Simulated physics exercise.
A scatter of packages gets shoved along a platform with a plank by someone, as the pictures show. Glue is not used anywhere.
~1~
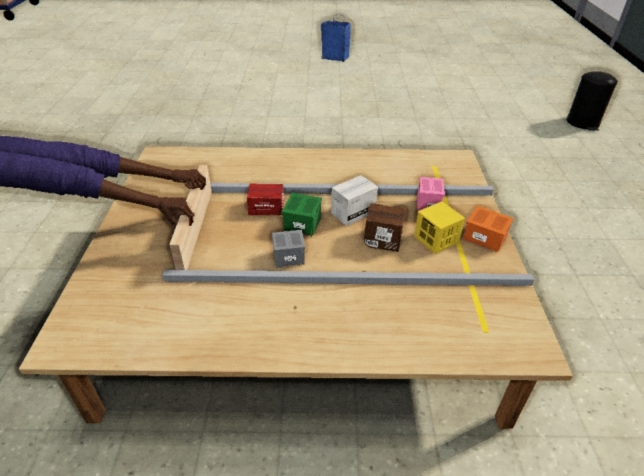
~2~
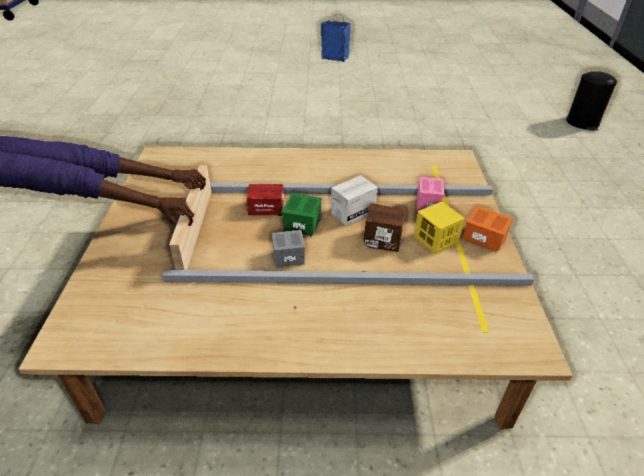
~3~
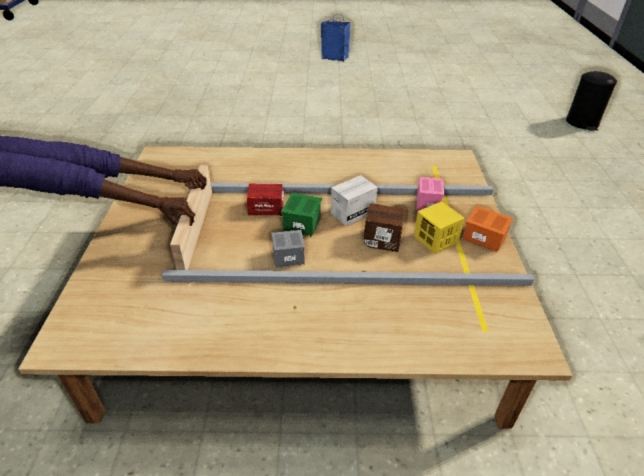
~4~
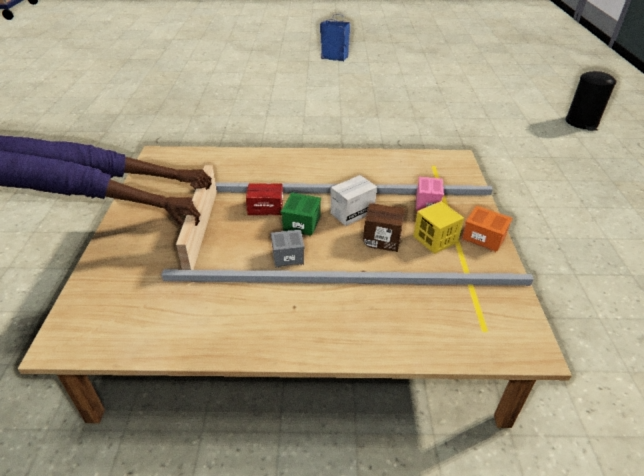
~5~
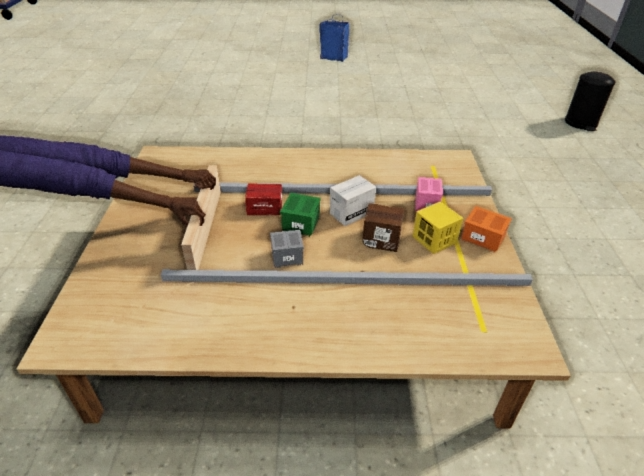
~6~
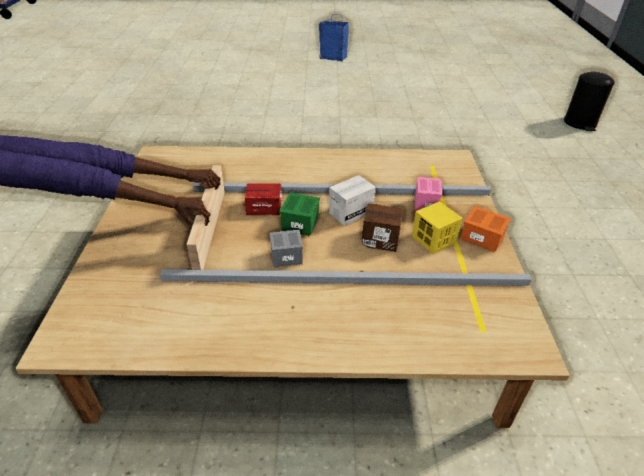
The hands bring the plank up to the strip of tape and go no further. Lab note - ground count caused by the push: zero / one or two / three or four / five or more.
Lost: Three or four.
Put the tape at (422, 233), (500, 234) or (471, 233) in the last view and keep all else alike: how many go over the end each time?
Result per try: 1; 8; 5.
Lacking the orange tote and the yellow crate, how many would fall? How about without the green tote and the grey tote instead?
That gives 2 in the first case, then 3 in the second.
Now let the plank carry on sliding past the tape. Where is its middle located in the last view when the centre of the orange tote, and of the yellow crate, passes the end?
Orange tote: (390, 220); yellow crate: (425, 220).
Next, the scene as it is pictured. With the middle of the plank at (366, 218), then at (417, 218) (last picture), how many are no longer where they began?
Note: First position 8; second position 8.
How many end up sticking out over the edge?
I'd put it at 1.
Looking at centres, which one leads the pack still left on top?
The brown parcel.
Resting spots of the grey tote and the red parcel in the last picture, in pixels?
(478, 253) and (464, 202), roughly.
A little later, none off yet; orange tote at rest near (485, 229); pink tote at rest near (428, 196); yellow crate at rest near (436, 228).
Next, none off yet; orange tote at rest near (485, 229); pink tote shifted a little near (435, 196); yellow crate shifted a little near (441, 228).
Later still, none off yet; orange tote tilted well over near (529, 246); pink tote shifted well along near (484, 195); yellow crate shifted well along near (500, 234).
When it is over, the number that fall off is three or four; down, white box, yellow crate, pink tote and orange tote.
